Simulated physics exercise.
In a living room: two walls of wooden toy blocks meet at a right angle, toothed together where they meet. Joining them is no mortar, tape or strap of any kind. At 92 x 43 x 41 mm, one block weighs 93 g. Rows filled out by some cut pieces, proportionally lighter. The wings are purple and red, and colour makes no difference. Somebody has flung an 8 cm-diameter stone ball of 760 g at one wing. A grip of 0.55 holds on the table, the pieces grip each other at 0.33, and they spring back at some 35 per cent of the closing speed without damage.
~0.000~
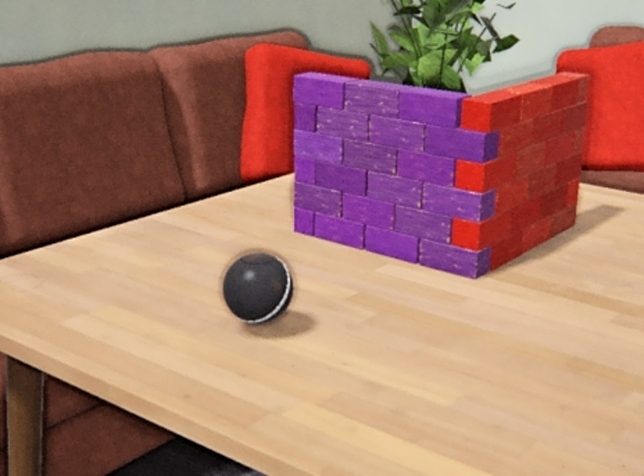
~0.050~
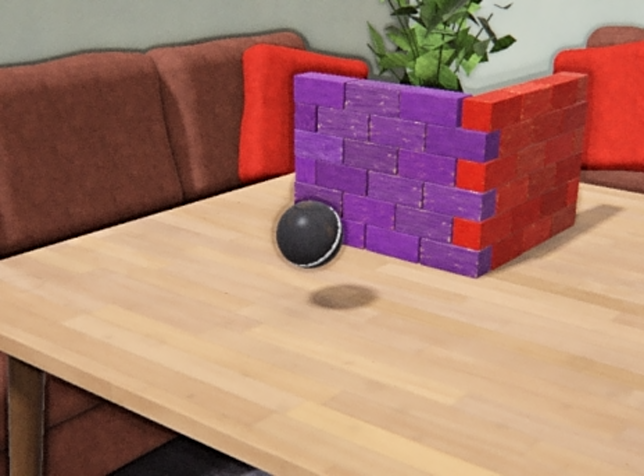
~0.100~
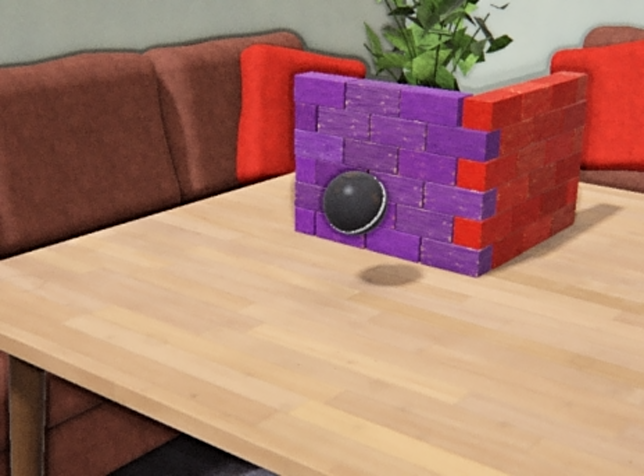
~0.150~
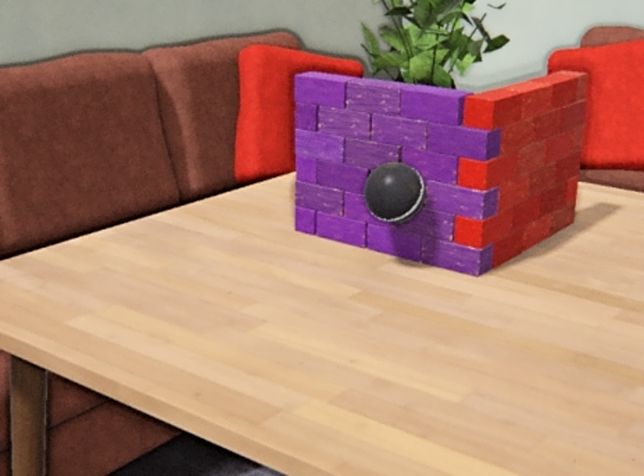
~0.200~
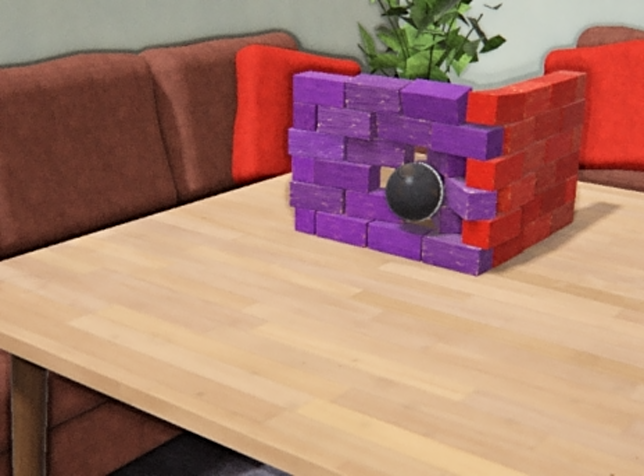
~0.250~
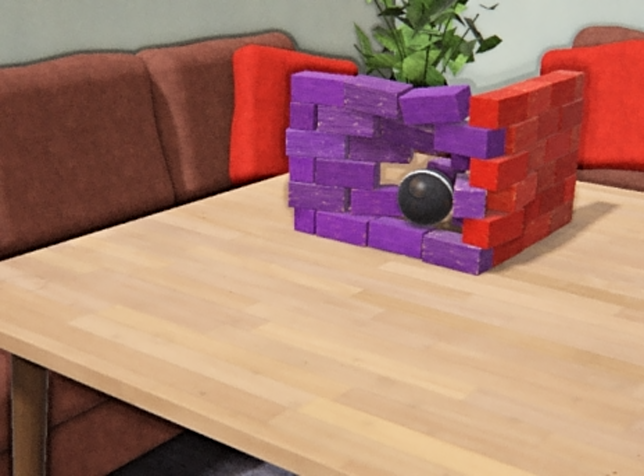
Dark ball flying across a wooden table into the purple wing of a toy block wall, knocking blocks loose and opening gaps.
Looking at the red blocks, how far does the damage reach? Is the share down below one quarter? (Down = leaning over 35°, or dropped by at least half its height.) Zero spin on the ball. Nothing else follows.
Yes: The share that ends down is short of a quarter.
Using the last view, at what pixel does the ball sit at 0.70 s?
Look close to (457, 201).
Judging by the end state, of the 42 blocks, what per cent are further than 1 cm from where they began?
50 per cent.
Around 0.40 s, ball still moving; 1 of the 21 red blocks down (8 of 42 in all colours); top red block tipped 44°; top purple block tipped 45°, 57 mm lower.
Around 0.70 s, ball still moving; 1 of the 21 red blocks down (8 of 42 in all colours); top red block upside down; top purple block on its side.
Around 1.12 s, ball still moving; 1 of the 21 red blocks down (16 of 42 in all colours); top red block on its side; top purple block on its side.
Finally (2.1 s), ball at rest; 1 of the 21 red blocks down (16 of 42 in all colours); top red block on its side; top purple block on its side. That is 5 per cent. Seen by the last camera, middles, top red block near (414, 229), top purple block near (369, 270).
